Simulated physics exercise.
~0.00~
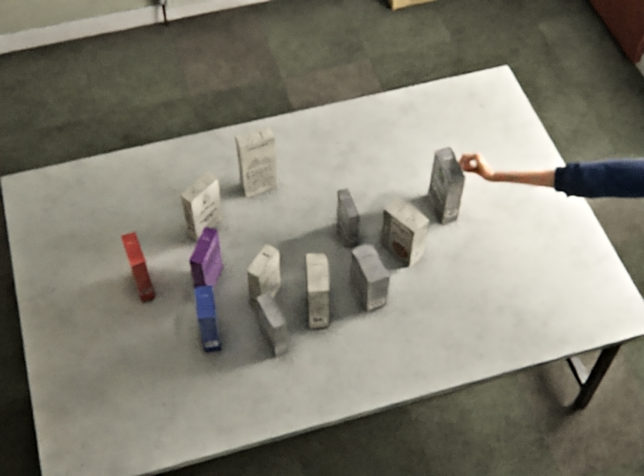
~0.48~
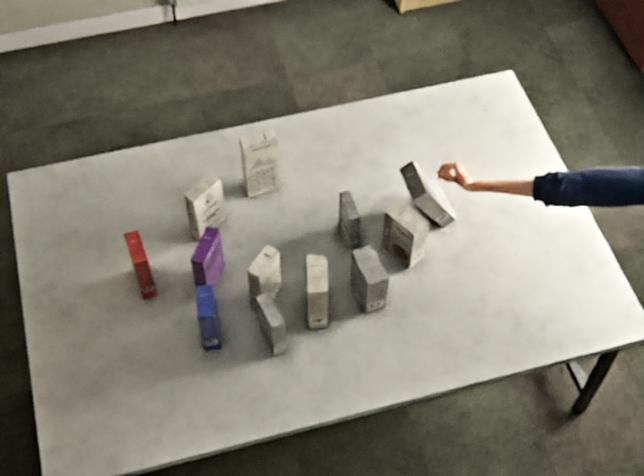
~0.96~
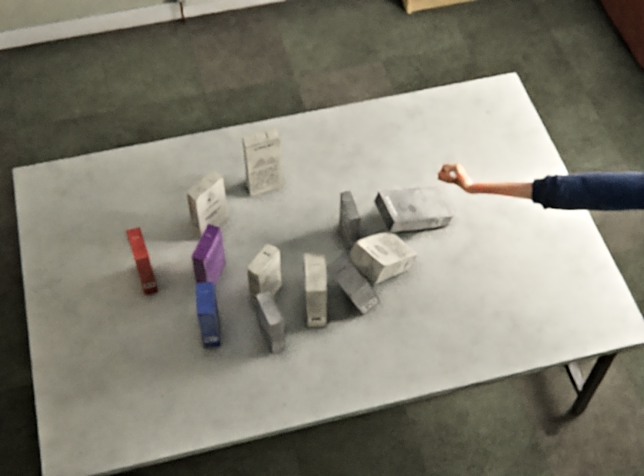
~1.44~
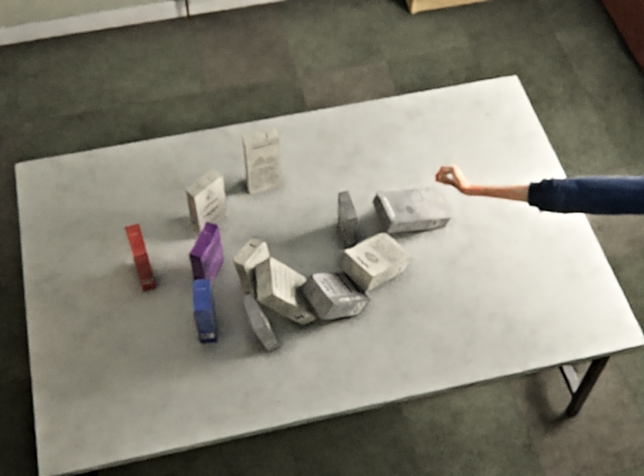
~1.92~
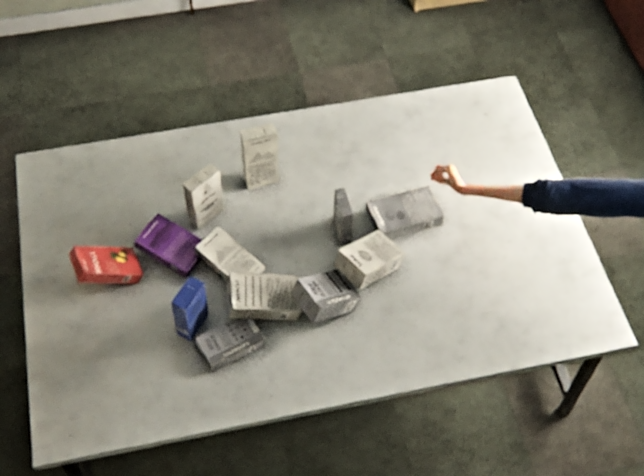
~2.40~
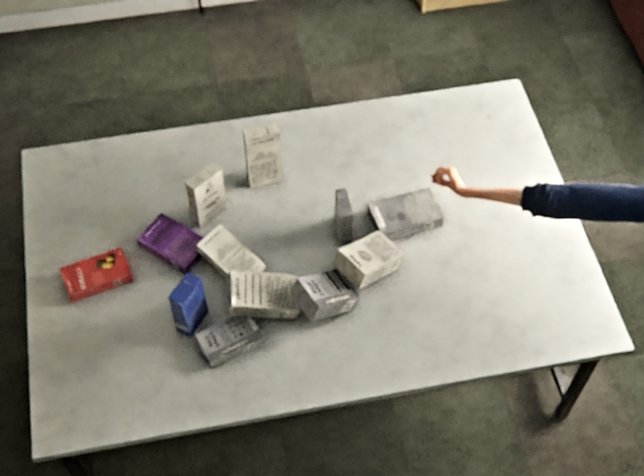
In the video, a hand tips the rightmost of several upright boxes on a pale table, and neighbouring boxes topple in turn toward the left. The purple box falls, then the red one, and both lie flat, while the blue box and a few others stay standing.
